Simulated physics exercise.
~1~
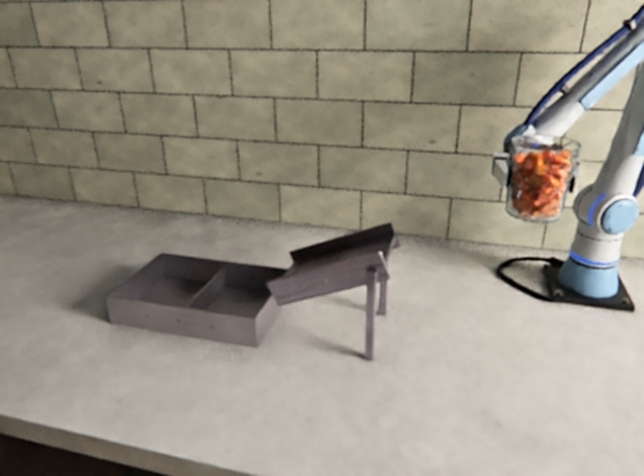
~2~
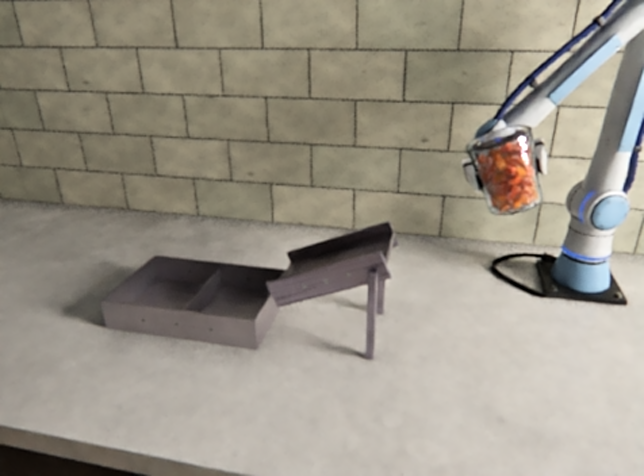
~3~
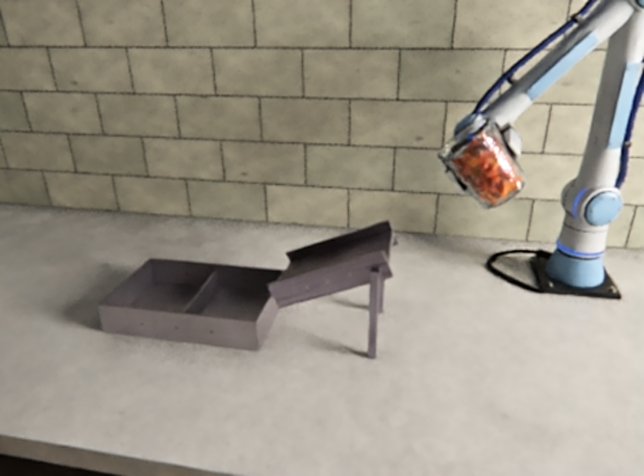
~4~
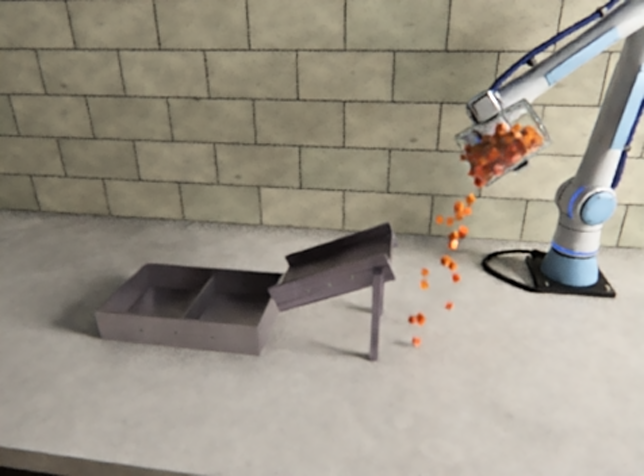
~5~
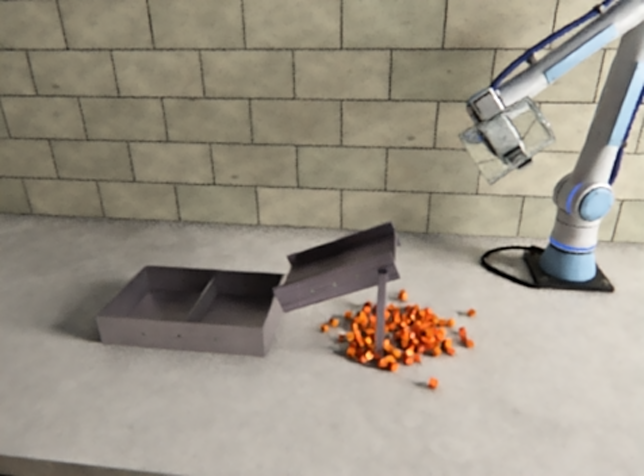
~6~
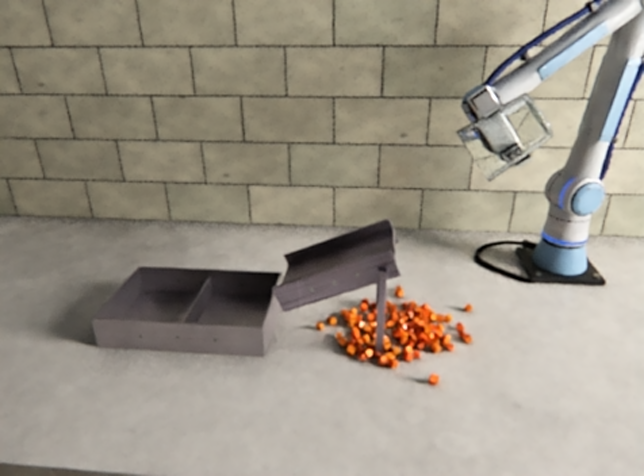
On a grey table top, a robot arm tips orange dice from a clear tumbler, missing the chute.
